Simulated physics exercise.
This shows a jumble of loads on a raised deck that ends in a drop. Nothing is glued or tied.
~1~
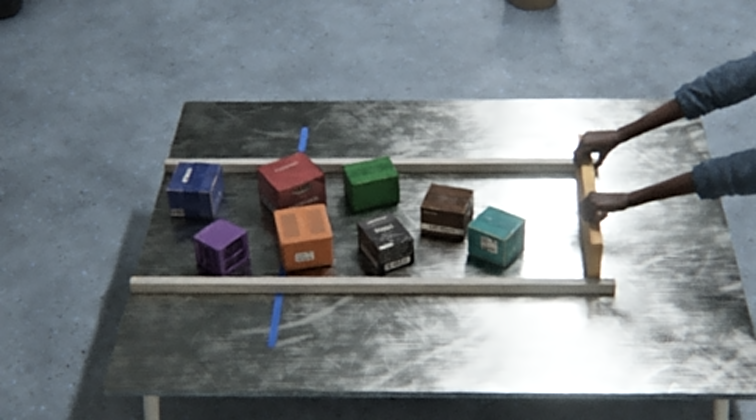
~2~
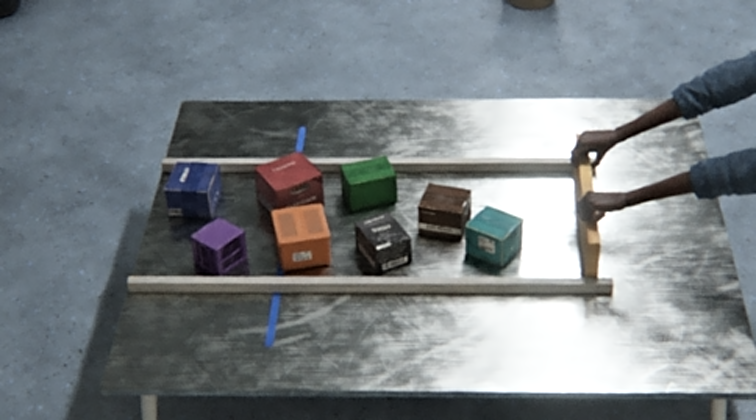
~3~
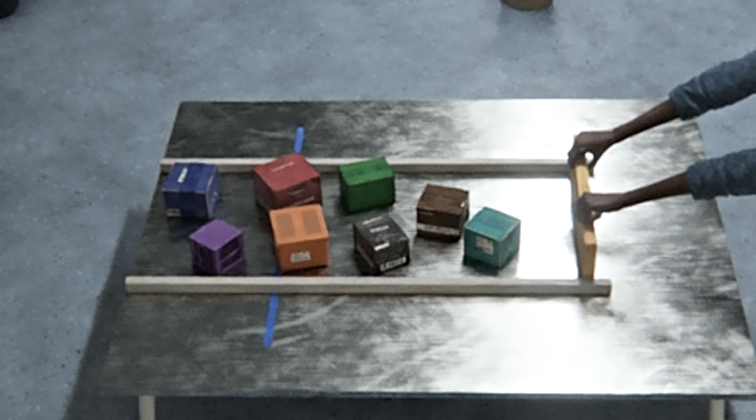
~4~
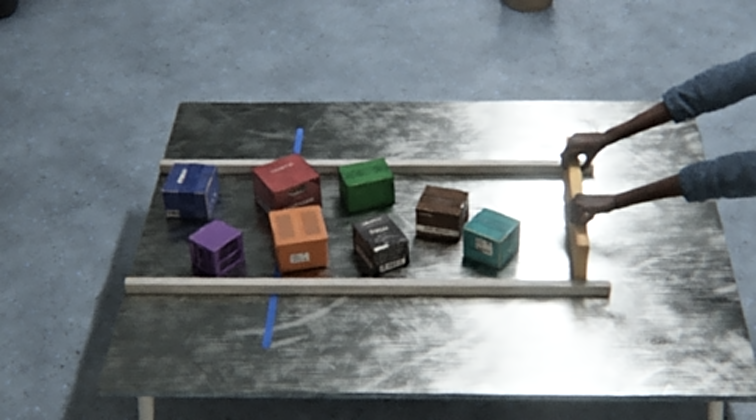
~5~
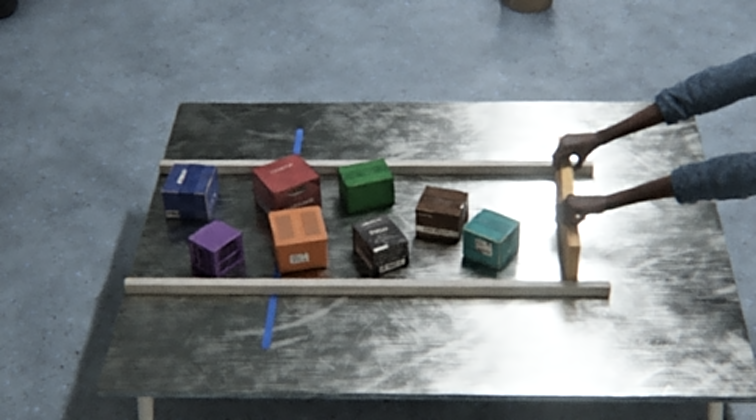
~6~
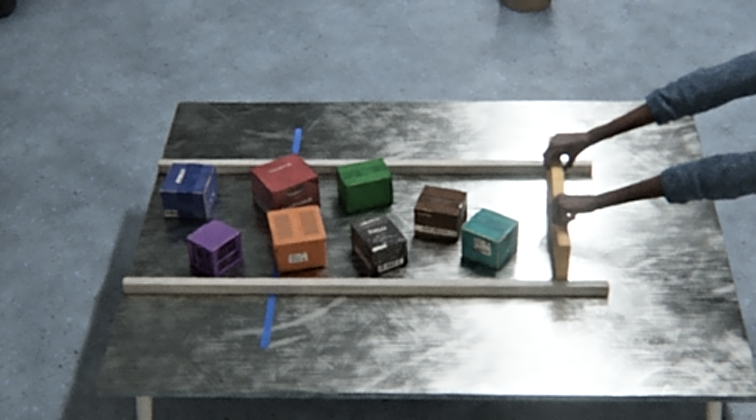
Two hands on the right grip a wooden plank standing between two pale rails on a dark, scuffed tabletop, seen from above over a grey floor. Eight boxes sit between the rails: blue, purple, red and orange toward the left, green and black mid-table, brown and turquoise nearer the plank, with blue tape beneath. The hands slide the plank slightly left, not touching the boxes, as the view shifts very slightly.
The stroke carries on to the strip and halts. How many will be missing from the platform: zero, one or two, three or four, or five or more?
Here the number that fall off is one or two.
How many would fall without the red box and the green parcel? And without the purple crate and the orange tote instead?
1 in the first case, 0 in the second.
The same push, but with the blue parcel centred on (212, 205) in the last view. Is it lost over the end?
The blue parcel remains up.
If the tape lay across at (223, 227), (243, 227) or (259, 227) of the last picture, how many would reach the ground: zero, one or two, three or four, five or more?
In that order: 3 or 4; three or four; one or two.
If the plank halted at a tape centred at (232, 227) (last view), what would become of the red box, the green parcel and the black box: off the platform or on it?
The red box holds on; the green parcel remains up; the black box remains up.
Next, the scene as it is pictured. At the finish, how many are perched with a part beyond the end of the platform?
It comes to 1.
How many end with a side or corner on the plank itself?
3 of them.
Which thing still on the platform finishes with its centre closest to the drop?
That is the blue parcel.
Soon after, none off yet; blue parcel at rest near (190, 191); purple crate at rest near (215, 248); red box at rest near (286, 188).
After that, none off yet; blue parcel at rest near (190, 191); purple crate moving near (211, 248); red box at rest near (286, 188).
In the end, the number that fall off is one or two; gone, purple crate.
